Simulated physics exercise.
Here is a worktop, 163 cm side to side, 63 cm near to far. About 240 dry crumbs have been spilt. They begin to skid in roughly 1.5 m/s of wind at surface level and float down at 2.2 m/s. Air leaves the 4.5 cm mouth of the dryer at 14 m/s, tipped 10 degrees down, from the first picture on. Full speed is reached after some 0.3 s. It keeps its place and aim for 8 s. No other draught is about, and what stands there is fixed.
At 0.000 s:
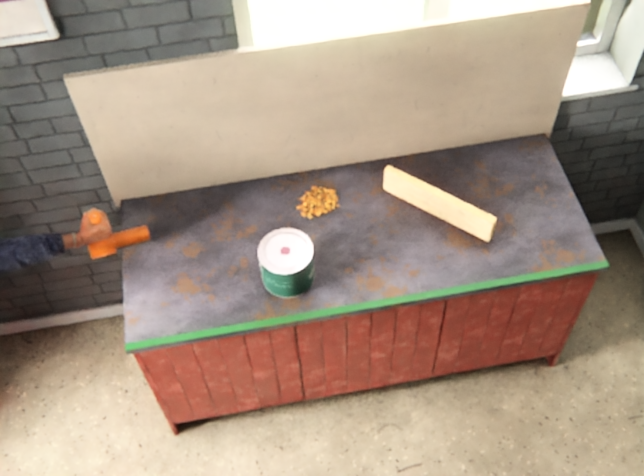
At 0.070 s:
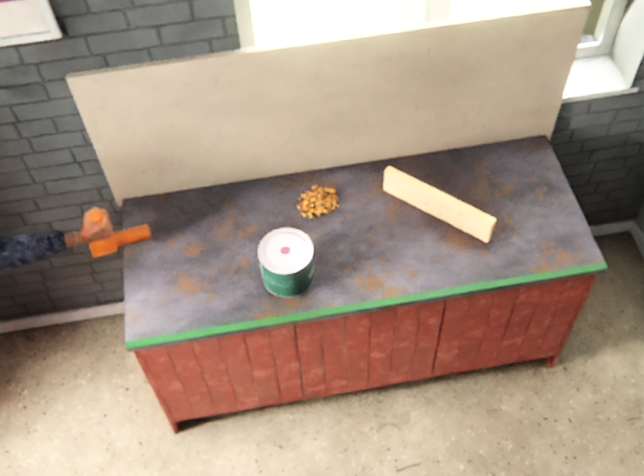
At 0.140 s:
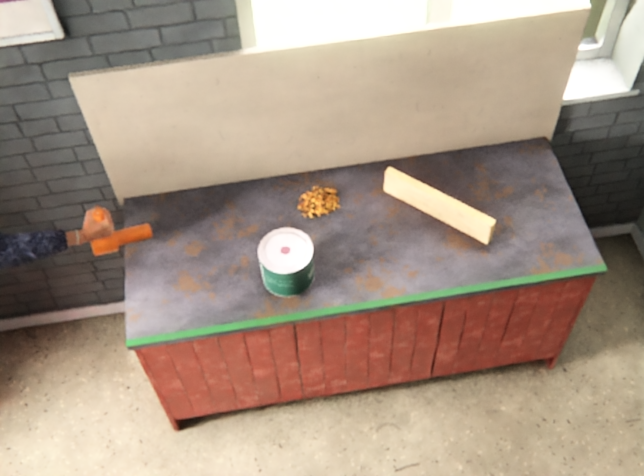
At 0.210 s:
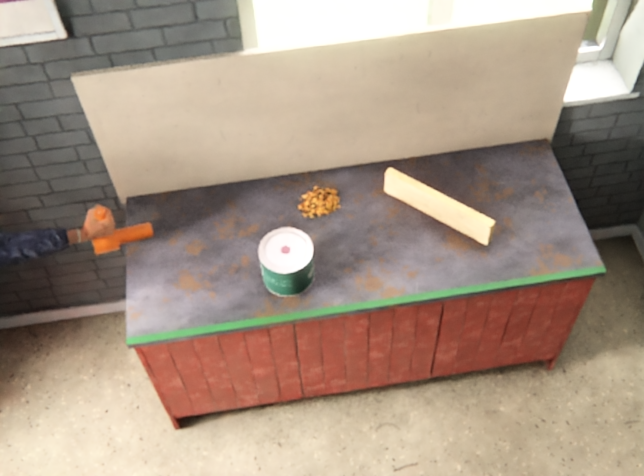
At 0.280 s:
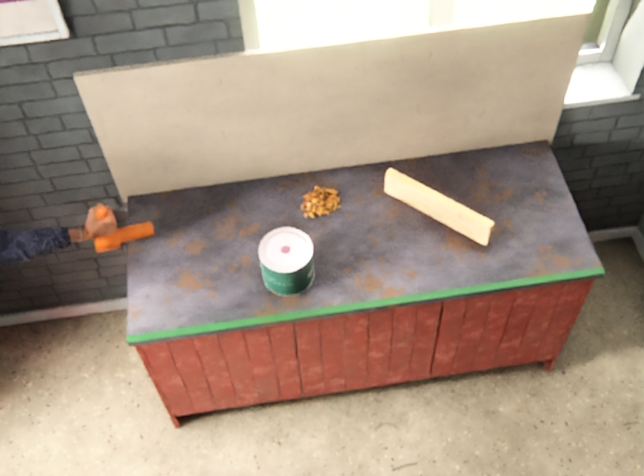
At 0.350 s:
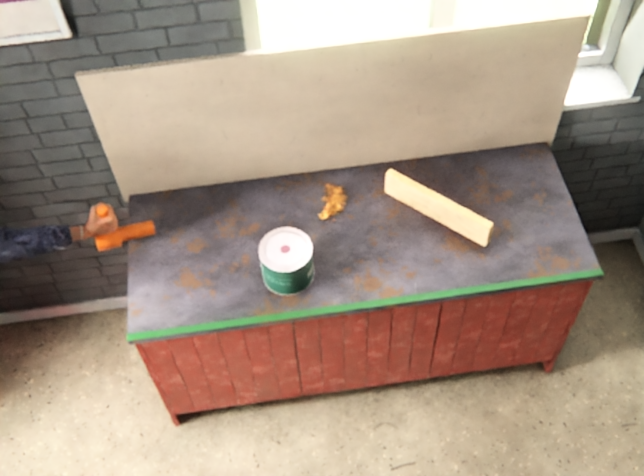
The clip opens on a dark, rust-mottled worktop holding a tin, a pale board and a small pile of golden crumbs, while a hand at the left holds an orange dryer towards them. For most of the clip the crumbs stay still, then most shift slightly right, away from the dryer.
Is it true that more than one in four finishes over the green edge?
Answer: No.
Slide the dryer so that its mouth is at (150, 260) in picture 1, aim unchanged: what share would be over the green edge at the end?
It would be near 0 %.
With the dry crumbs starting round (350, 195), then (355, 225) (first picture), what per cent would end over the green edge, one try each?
In that order: 0 %, 0 %.
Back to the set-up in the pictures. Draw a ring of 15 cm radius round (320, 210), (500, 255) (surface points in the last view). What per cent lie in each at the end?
In turn about 0 %, 15 %.
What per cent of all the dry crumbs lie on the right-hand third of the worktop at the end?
Near 50 %.
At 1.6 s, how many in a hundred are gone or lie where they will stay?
Some 50 per cent.
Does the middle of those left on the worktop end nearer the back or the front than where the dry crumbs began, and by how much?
To the front, by about 20 cm.
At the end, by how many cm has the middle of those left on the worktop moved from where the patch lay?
Roughly 50 cm.
After 1.6 s, 54 % are on the move or not yet settled, 0 % are over the green edge; the middle of those still in play is near (436, 221).
After 2.6 s, 50 % are on the move or not yet settled, 0 % are over the green edge; the middle of those still in play is near (443, 227).
After 4.4 s, 44 % are on the move or not yet settled, 0 % are over the green edge; the middle of those still in play is near (446, 228).
After 8.0 s, at the end, 0 % are over the green edge; the middle of those still in play is near (454, 232).
